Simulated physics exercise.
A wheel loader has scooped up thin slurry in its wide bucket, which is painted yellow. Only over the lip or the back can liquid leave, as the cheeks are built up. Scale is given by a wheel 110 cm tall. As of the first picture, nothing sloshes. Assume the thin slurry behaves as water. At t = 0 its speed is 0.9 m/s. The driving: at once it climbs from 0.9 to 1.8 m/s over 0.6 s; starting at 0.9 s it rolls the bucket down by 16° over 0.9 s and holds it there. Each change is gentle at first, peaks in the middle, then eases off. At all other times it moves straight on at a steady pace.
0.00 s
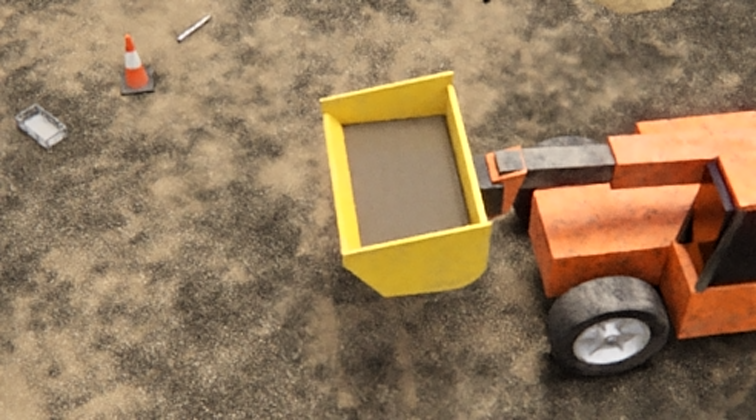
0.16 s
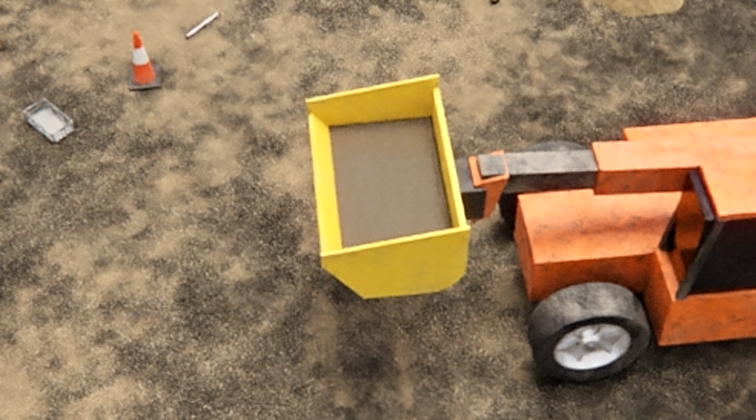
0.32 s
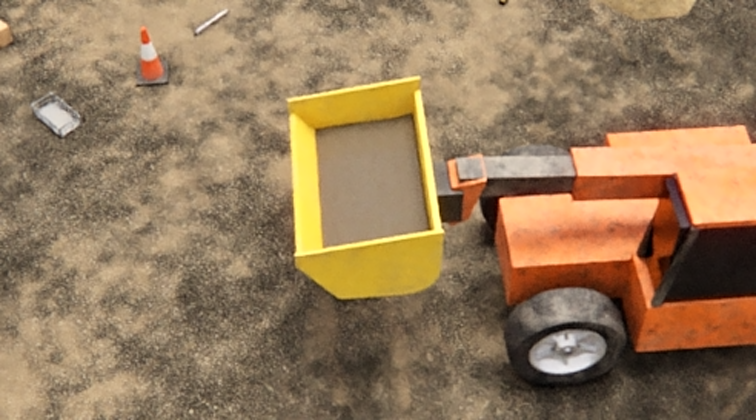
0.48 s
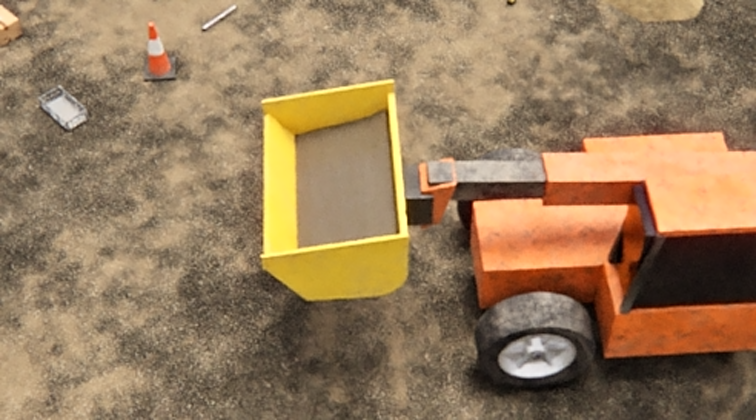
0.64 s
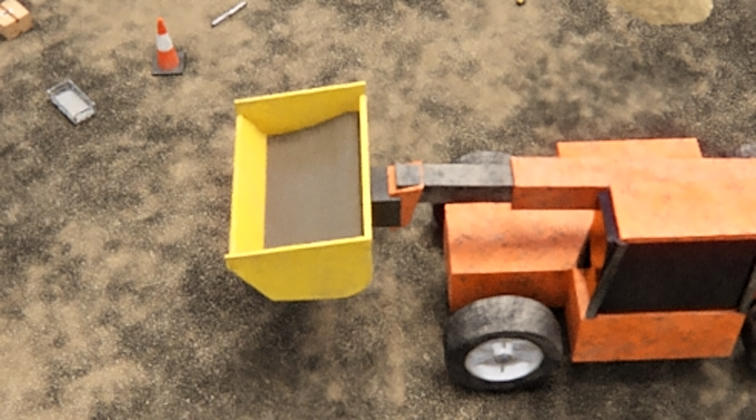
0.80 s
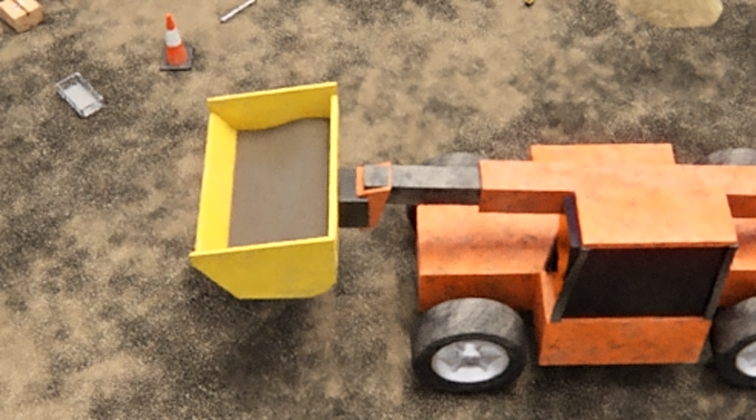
On bare dirt ground, an orange wheel loader moves left carrying a yellow bucket of grey-brown slurry, its surface tilting slightly.
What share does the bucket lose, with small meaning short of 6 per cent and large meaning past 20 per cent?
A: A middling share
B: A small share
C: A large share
(A) A middling share.
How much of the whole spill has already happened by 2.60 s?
Roughly 40 per cent.
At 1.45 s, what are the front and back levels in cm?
Front: 36 cm; back: 10 cm.
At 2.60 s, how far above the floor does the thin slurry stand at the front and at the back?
At the front the surface is at 36 cm, while at the back it is at 10 cm.
After 1.45 s the bucket is at 12° forwards, the surface stands 11 cm at the back and 35 cm at the front; 3 per cent is out, over the front.
After 2.00 s the bucket is at 16° forwards, the surface stands 22 cm at the back and 31 cm at the front; 5 per cent is out, over the front.
After 2.60 s the bucket is at 16° forwards, the surface stands 10 cm at the back and 35 cm at the front; 5 per cent is out, over the front.
After 4.68 s 13 per cent is out, over the front, 54 of 422 litres.
